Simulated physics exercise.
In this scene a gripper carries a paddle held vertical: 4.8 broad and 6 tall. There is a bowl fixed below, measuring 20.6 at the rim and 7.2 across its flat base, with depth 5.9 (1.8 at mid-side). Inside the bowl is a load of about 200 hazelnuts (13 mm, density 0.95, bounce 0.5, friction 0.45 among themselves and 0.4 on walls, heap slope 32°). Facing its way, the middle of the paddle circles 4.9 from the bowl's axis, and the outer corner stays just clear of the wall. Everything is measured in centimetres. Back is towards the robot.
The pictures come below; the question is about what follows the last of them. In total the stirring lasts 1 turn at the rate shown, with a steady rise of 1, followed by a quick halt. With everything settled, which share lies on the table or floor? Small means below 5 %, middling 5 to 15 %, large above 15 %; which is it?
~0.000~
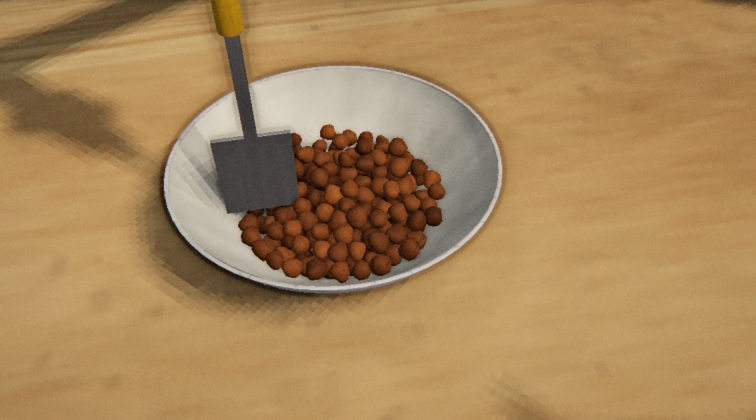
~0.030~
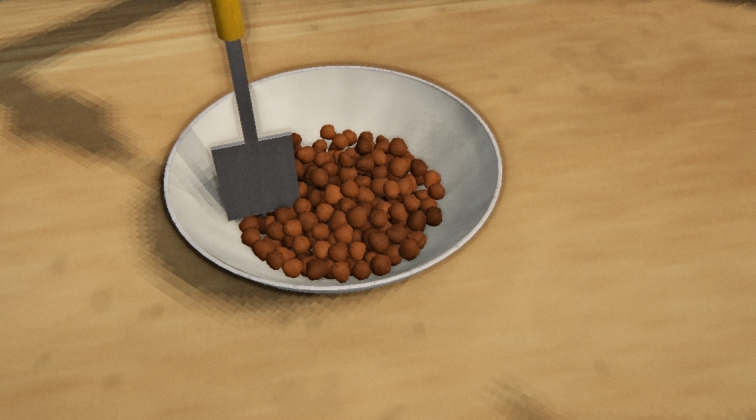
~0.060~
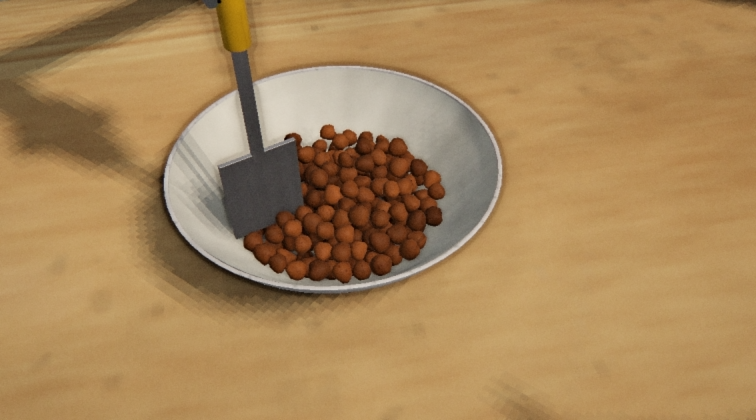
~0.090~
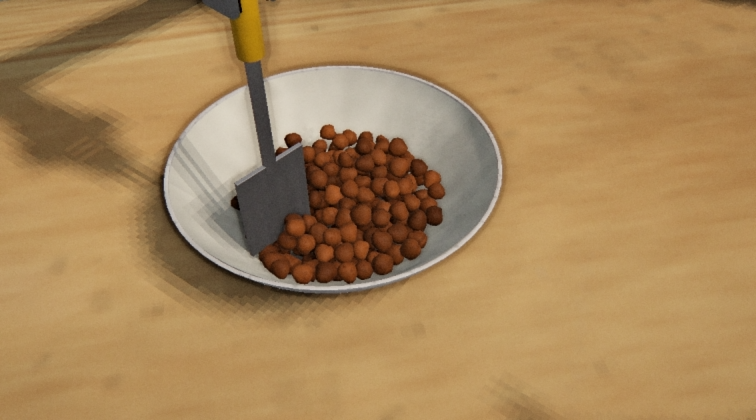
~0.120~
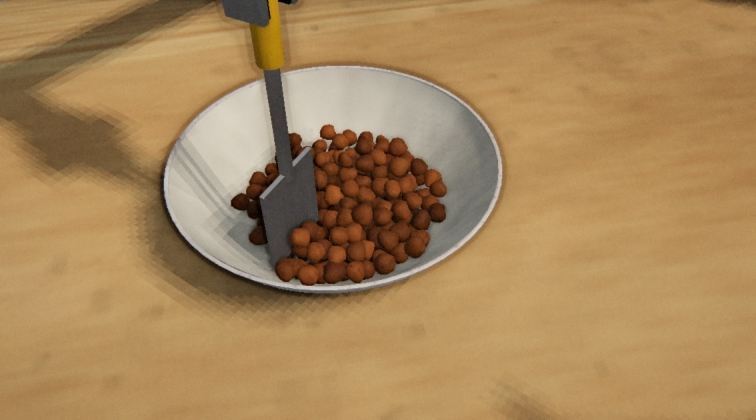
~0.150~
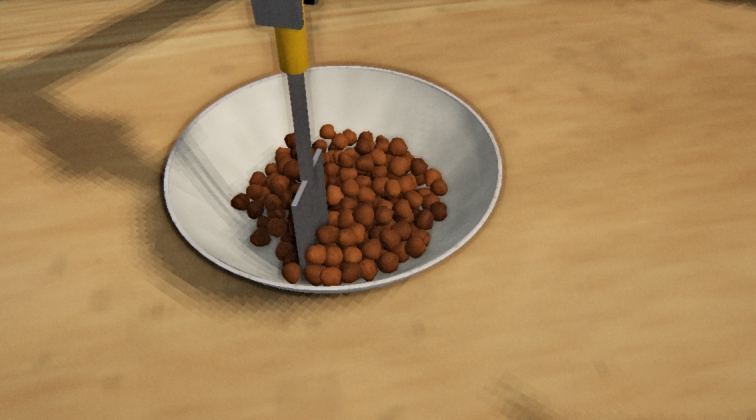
Verdict: Small.
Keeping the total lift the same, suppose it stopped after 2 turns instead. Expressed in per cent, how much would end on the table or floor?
That would give some 5 percent.
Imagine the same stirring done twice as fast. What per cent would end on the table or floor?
That would be some 25 percent.
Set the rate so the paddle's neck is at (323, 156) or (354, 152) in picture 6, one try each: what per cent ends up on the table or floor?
About 5 per cent, then about 15 per cent.
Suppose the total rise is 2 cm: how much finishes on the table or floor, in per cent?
Around 0 %.
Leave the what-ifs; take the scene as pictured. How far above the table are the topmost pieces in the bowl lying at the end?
About 5.5 cm.
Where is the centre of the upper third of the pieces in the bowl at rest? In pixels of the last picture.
Roughly pixel (295, 219).
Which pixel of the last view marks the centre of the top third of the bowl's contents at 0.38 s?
Roughly at (395, 149).
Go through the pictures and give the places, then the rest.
The first picture shows the paddle neck at (247, 116), 0° round; upper third of the load around (346, 187), from x 240 to 435, top at y 135; 201 in the bowl.
The second picture shows the paddle neck at (247, 120), 6° round; upper third of the load around (346, 187), from x 240 to 435, top at y 135.
The third picture shows the paddle neck at (254, 132), 20° round; upper third of the load around (341, 191), from x 240 to 435, top at y 135.
The fourth picture shows the paddle neck at (266, 142), 35° round; upper third of the load around (344, 192), from x 240 to 435, top at y 135.
The fifth picture shows the paddle neck at (283, 150), 50° round; upper third of the load around (347, 192), from x 240 to 440, top at y 135.
The sixth picture shows the paddle neck at (305, 155), 66° round; upper third of the load around (349, 193), from x 240 to 440, top at y 135; 201 in the bowl.
After 0.38 s, 179° round, highest piece 7 above the table; 201 in the bowl.
After 0.60 s, 293° round, highest piece 8 above the table; 201 in the bowl.
After 0.91 s, 0° round, highest piece 5 above the table; 199 in the bowl, 2 on the table or floor.
After 1.61 s, 0° round, highest piece 5 above the table; 199 in the bowl, 2 on the table or floor.
In the end, 199 in the bowl, 2 on the table or floor. That is 1 % on the table or floor.
